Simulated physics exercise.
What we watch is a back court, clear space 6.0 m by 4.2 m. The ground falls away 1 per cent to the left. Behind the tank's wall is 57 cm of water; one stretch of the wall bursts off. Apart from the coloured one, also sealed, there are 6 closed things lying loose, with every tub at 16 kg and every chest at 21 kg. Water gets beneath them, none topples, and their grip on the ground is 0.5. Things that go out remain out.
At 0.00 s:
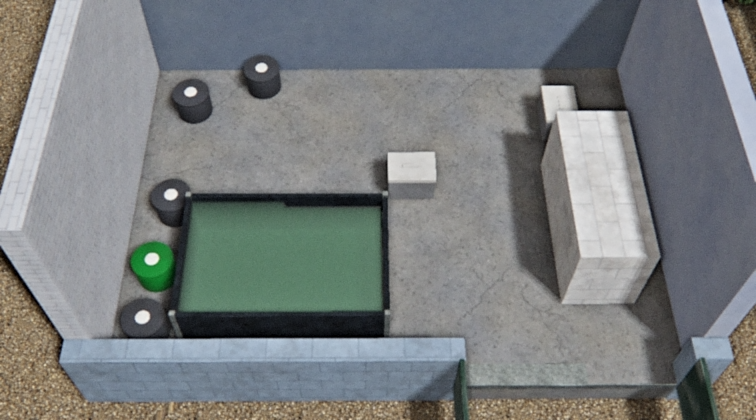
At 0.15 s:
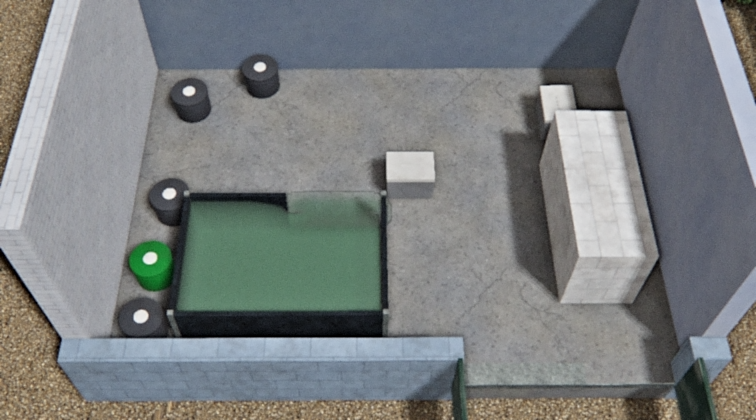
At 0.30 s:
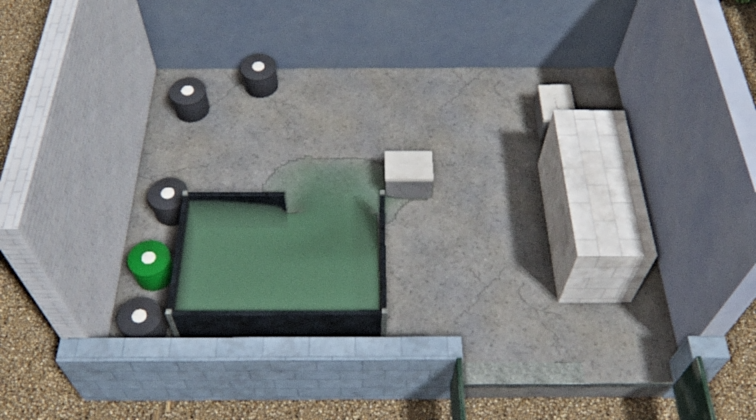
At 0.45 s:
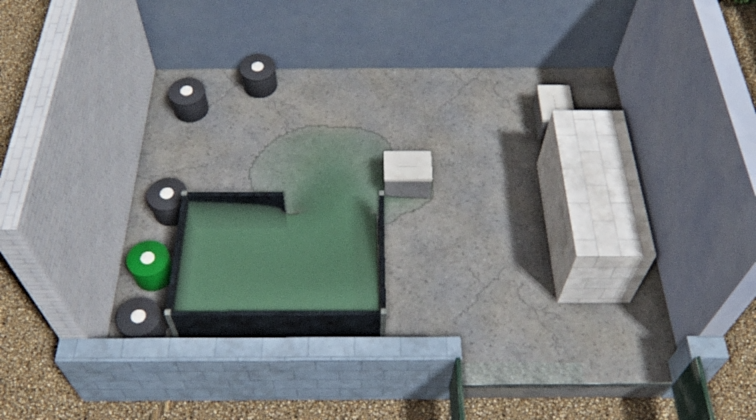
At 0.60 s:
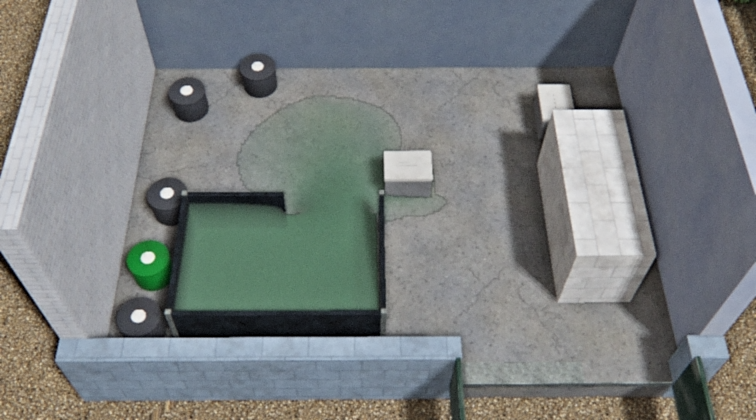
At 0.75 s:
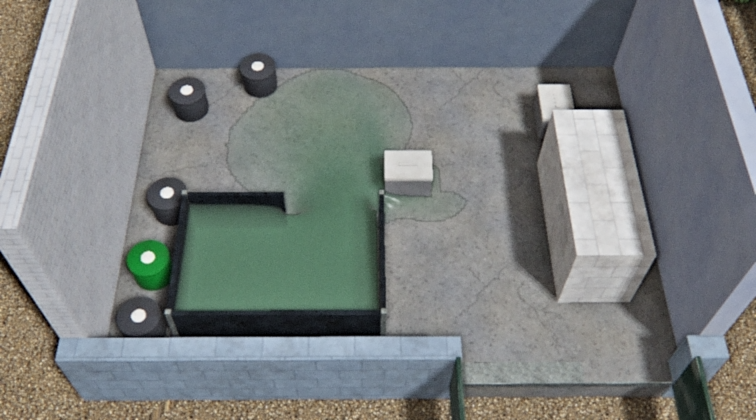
In a walled back court, part of a tank's back wall gave way and greenish water spread across the floor and around a pale chest, while the green tub and the other loose things stayed put.
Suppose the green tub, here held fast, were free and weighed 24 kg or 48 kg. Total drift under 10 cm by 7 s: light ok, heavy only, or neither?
Heavy only.
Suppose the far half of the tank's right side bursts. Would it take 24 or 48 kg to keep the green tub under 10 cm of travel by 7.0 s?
With that failure, the small mass keeps it.
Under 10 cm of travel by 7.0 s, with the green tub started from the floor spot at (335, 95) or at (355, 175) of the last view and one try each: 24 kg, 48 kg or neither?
In turn: Just the heavier works; both fail.
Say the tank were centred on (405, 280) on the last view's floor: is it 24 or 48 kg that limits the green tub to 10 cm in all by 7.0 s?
Result, then: Lighter one suffices.
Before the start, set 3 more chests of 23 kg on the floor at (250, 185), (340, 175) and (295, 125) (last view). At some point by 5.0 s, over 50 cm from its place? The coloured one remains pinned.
In that order: Short of it, more, more.
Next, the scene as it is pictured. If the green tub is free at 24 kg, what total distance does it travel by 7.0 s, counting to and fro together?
Around 50 cm in total.
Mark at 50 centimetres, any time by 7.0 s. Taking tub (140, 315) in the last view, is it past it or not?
That one stays inside the limit.
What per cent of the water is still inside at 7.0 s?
Roughly 96 percent.
After 1.4 s the green tub would be 0 cm from its start with 24 kg and 0 cm from its start with 48 kg; 0 cm of water round it then.
After 3.1 s the green tub would be 0 cm from its start with 24 kg and 0 cm from its start with 48 kg; 0 cm of water round it then.
After 4.9 s the green tub would be 6 cm from its start with 24 kg and 0 cm from its start with 48 kg; 10 cm of water round it then.
After 7.0 s the green tub would be 45 cm from its start with 24 kg and 0 cm from its start with 48 kg; 11 cm of water round it then.
